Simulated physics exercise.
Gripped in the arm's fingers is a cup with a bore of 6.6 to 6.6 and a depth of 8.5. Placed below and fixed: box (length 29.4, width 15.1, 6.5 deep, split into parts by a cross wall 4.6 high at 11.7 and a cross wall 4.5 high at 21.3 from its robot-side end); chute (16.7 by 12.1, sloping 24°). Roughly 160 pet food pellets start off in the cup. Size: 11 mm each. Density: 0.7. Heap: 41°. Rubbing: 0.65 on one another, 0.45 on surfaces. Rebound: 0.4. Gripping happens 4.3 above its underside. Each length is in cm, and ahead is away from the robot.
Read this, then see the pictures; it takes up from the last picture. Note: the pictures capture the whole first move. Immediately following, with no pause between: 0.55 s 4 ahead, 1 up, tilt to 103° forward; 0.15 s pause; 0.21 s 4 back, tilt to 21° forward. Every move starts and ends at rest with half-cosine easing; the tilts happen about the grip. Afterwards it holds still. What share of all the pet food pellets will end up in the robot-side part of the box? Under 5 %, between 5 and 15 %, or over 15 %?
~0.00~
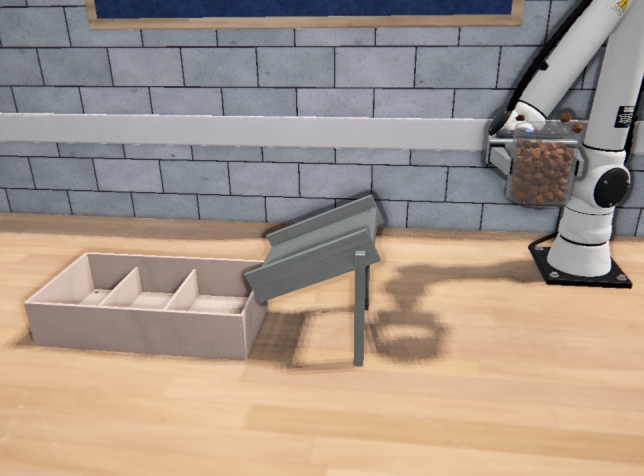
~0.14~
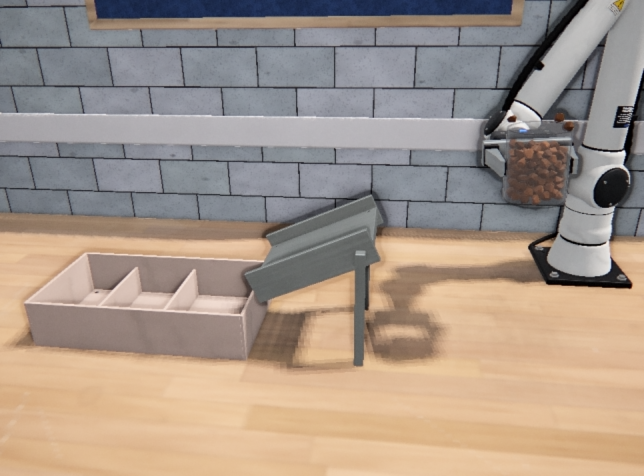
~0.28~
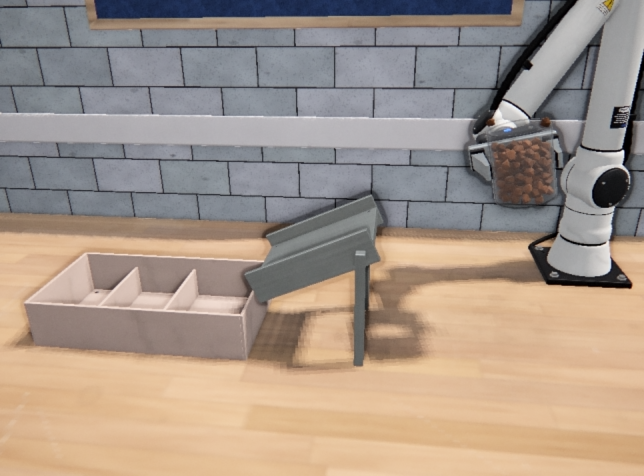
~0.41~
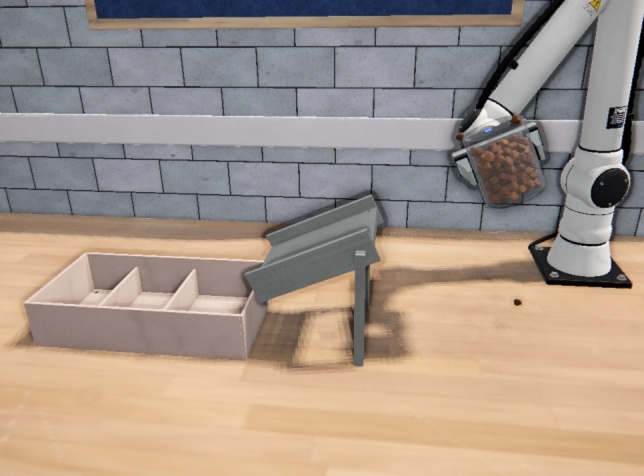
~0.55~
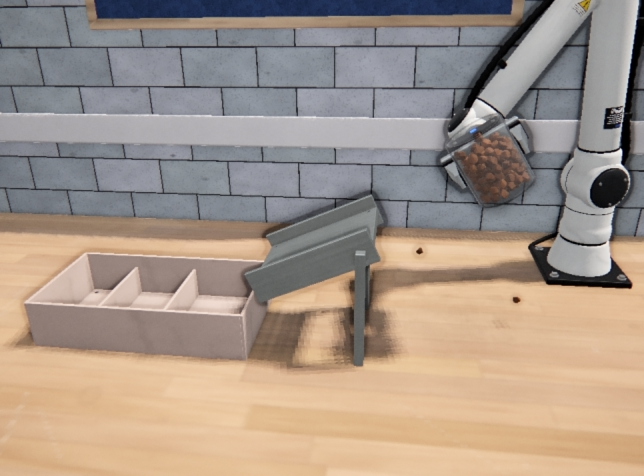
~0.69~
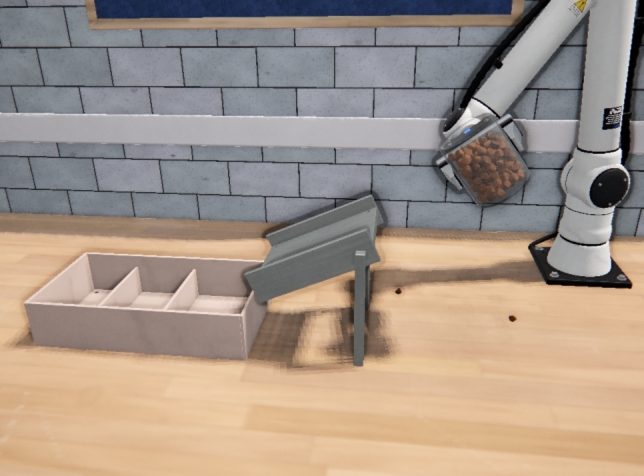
Under 5 %.
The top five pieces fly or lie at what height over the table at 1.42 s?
They are some 28 centimetres up.
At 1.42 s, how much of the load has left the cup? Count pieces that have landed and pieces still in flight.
Around 20 % has gone out so far.
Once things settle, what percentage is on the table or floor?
25 per cent, give or take.
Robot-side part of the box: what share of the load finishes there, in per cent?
Roughly 0 %.
After 1.05 s, tilted 86° forward, highest piece 29 above the table; 156 in the cup, 2 on the table or floor.
After 1.42 s, tilted 99° forward, highest piece 29 above the table; 125 in the cup, 11 on the table or floor, 22 on the chute or in flight.
After 1.80 s, tilted 21° forward, highest piece 28 above the table; 118 in the cup, 39 on the table or floor, 1 on the chute or in flight.
After 2.85 s, tilted 21° forward, highest piece 28 above the table; 118 in the cup, 39 on the table or floor, 1 in the robot-side part.
At rest, 118 in the cup, 39 on the table or floor, 1 in the robot-side part. That is 1 % in the robot-side part of the box.
